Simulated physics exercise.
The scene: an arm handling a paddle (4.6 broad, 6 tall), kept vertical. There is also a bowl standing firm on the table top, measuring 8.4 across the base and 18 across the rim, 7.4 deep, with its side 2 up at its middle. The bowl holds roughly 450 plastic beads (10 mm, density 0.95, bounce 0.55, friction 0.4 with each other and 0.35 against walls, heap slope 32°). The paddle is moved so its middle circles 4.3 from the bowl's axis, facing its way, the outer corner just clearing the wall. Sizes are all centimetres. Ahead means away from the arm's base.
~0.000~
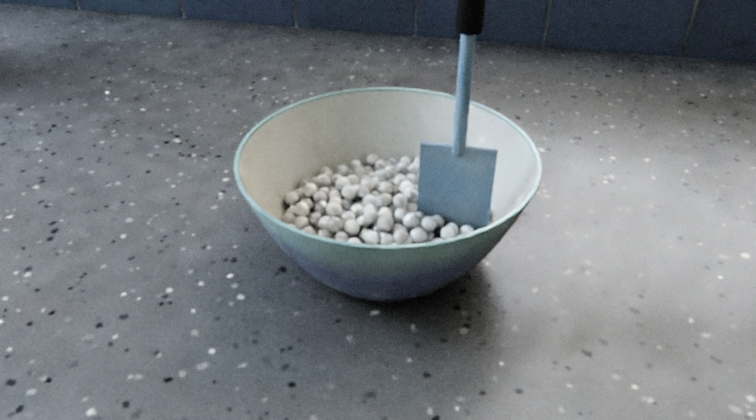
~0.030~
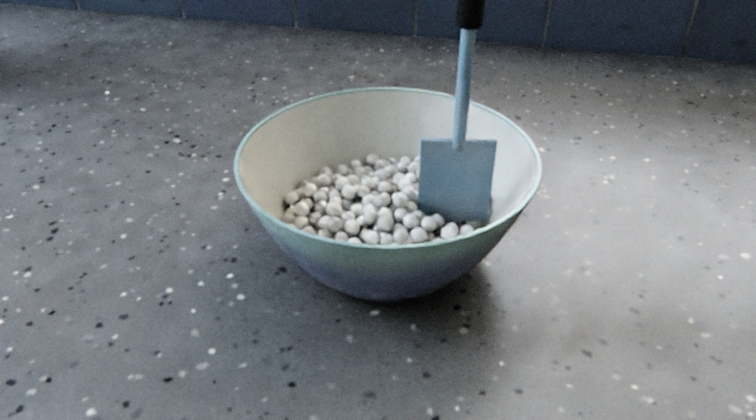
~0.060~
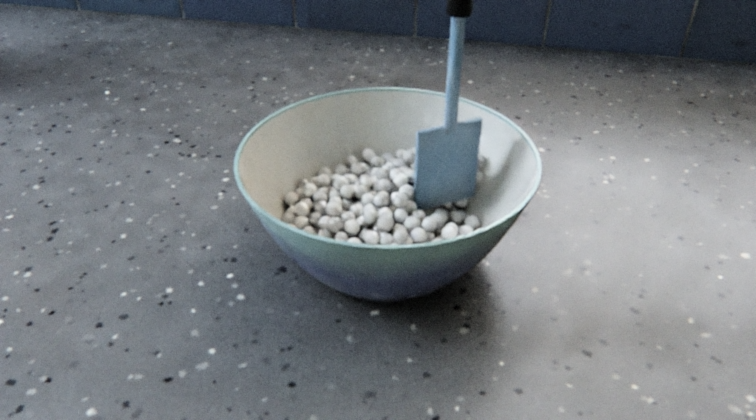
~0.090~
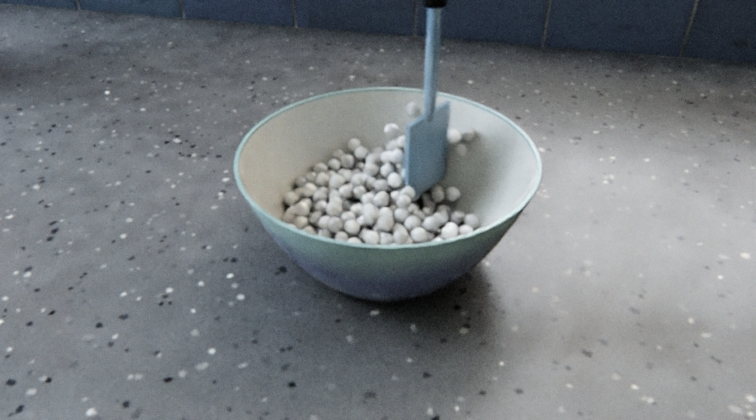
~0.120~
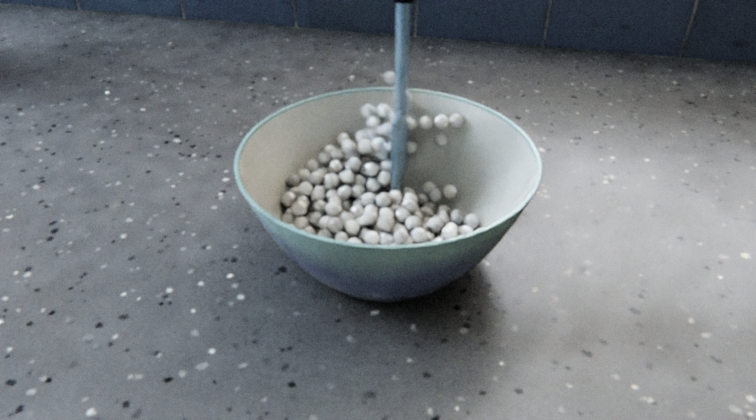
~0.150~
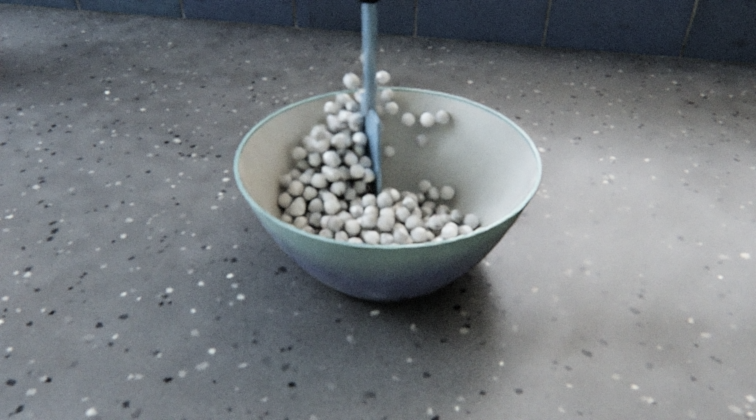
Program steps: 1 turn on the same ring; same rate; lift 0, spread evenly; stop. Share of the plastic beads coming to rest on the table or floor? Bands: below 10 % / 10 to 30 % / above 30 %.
Between 10 and 30 %.
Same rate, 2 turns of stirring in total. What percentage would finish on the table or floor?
Roughly 30 per cent.
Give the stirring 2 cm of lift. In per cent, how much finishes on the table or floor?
5 %.
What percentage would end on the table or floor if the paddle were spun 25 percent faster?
I'd expect about 25 %.
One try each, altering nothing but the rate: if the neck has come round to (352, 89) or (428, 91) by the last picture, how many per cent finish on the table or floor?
Some 20 and 0 %.
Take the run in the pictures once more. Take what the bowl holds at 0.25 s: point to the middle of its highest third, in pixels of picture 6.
I'd point to somewhere close to (305, 208).
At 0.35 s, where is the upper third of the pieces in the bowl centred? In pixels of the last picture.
Estimated centre: (437, 231).
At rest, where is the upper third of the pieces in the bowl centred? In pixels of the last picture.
(432, 178).
After 0.25 s, 207° round, highest piece 11 above the table; 435 in the bowl, 11 in flight or on the tool.
After 0.35 s, 297° round, highest piece 11 above the table; 408 in the bowl, 7 on the table or floor, 31 in flight or on the tool.
After 0.60 s, 0° round, highest piece 6 above the table; 377 in the bowl, 66 on the table or floor, 3 in flight or on the tool.
After 1.30 s, 0° round, highest piece 6 above the table; 377 in the bowl, 69 on the table or floor.
At rest, 377 in the bowl, 69 on the table or floor. That is 15 % on the table or floor.
